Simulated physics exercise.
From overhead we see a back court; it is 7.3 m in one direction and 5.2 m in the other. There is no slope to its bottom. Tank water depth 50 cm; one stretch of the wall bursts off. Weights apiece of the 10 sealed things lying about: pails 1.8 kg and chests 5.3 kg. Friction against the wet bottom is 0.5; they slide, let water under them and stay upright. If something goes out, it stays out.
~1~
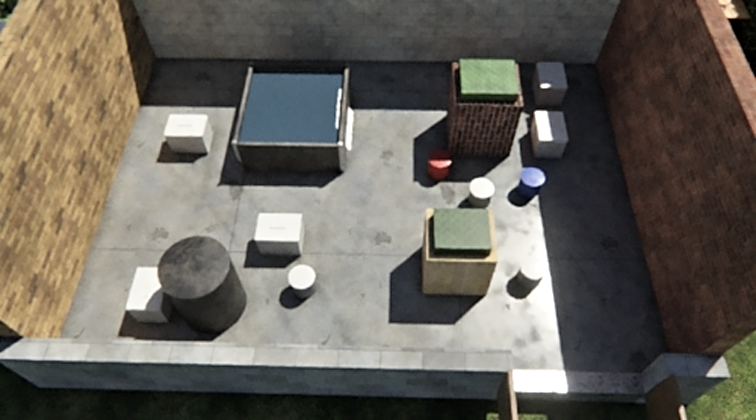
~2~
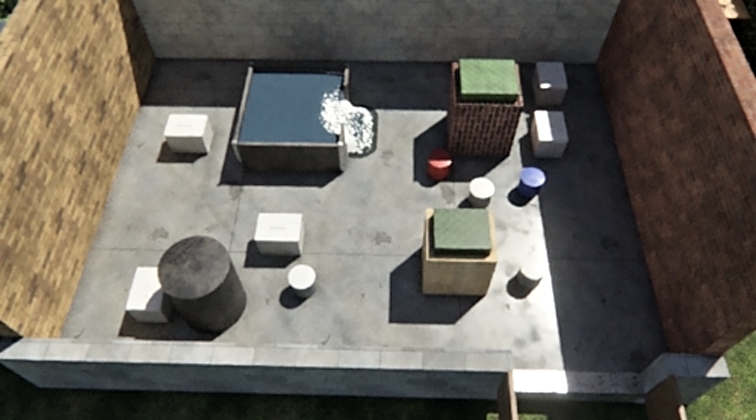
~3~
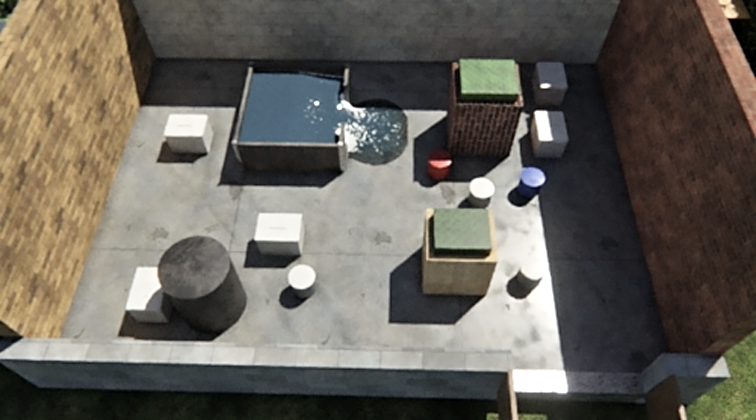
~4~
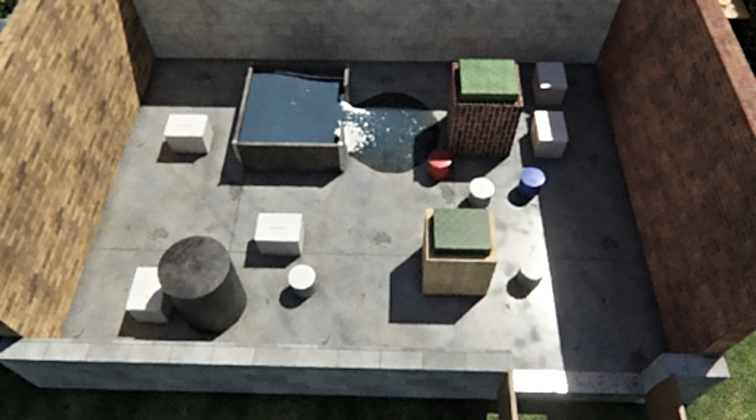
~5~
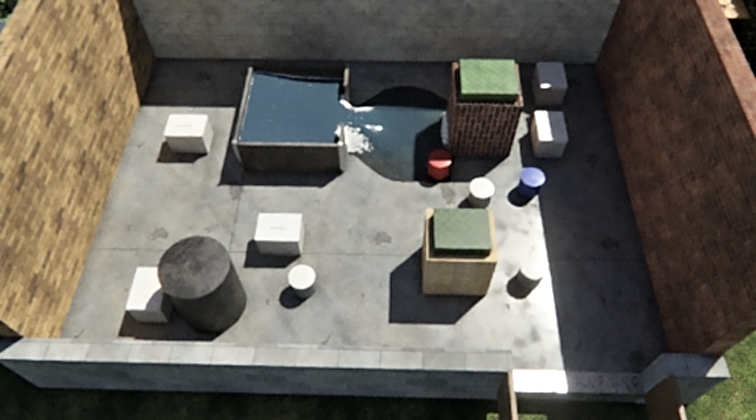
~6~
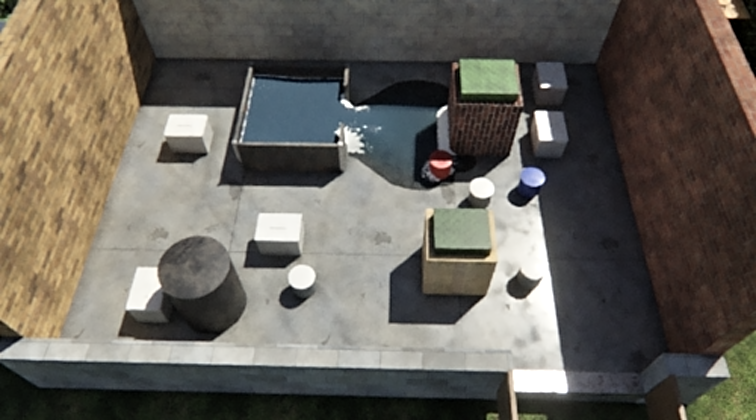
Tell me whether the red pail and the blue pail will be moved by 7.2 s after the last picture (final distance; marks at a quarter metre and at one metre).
In the end the red pail ends up well away; the blue pail ends up well away.
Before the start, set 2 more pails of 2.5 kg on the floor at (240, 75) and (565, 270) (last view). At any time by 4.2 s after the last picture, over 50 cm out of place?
Taking them in order, they come out smaller and greater.
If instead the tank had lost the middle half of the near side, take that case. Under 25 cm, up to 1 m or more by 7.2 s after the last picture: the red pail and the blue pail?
In that case the red pail holds its place, the blue pail stays put.
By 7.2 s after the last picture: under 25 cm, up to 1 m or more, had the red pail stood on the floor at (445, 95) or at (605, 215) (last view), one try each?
One after the other: It is taken far off, and then it is taken far off.
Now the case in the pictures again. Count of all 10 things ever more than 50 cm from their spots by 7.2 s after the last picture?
It adds up to 5.
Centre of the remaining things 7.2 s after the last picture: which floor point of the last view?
The average lands around (339, 235).
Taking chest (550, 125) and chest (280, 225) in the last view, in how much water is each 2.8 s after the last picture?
First about 1 cm, second about 0 cm.
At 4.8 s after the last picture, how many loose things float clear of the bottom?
I get 3.
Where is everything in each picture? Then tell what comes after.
The red pail at (440, 158) rests on the ground; the blue pail at (532, 177) rests on the ground; 2.1 m2 under water; 0 of 10 have shifted, in the first frame.
The red pail at (440, 158) rests on the ground; the blue pail at (532, 177), on the bottom; 2.6 m2 under water; 0 of 10 have shifted, in the second frame.
The red pail at (440, 158) rests on the ground; the blue pail at (532, 177) rests on the ground; 3.1 m2 under water; 0 of 10 have shifted, in the third frame.
The red pail at (440, 158) rests on the ground; the blue pail at (532, 177) rests on the ground; 3.8 m2 under water; 0 of 10 have shifted, in the fourth frame.
The red pail at (440, 158), on the bottom; the blue pail at (532, 177) rests on the ground; 4.4 m2 under water; 0 of 10 have shifted, in the fifth frame.
The red pail at (441, 159), on the bottom; the blue pail at (532, 177) rests on the ground; water covers 5.0 m2; 0 of 10 have shifted, in the sixth frame.
Then, 0.9 s after the last picture the red pail is near (497, 212), 1.2 m from its start, afloat; the blue pail is near (553, 180), 0.3 m from its start, aground; 0 of 10 are out; 1 afloat.
Then, 2.8 s after the last picture the red pail is near (634, 383), 3.7 m from its start, aground; the blue pail is near (624, 190), 1.2 m from its start, afloat; 1 of 10 are out; 3 afloat.
Then, 4.8 s after the last picture the red pail has gone out; the blue pail is near (601, 291), 1.8 m from its start, afloat; 3 of 10 are out; 3 afloat.
Then, 7.2 s after the last picture the red pail has gone out; the blue pail has gone out; 4 of 10 are out; 2 afloat.
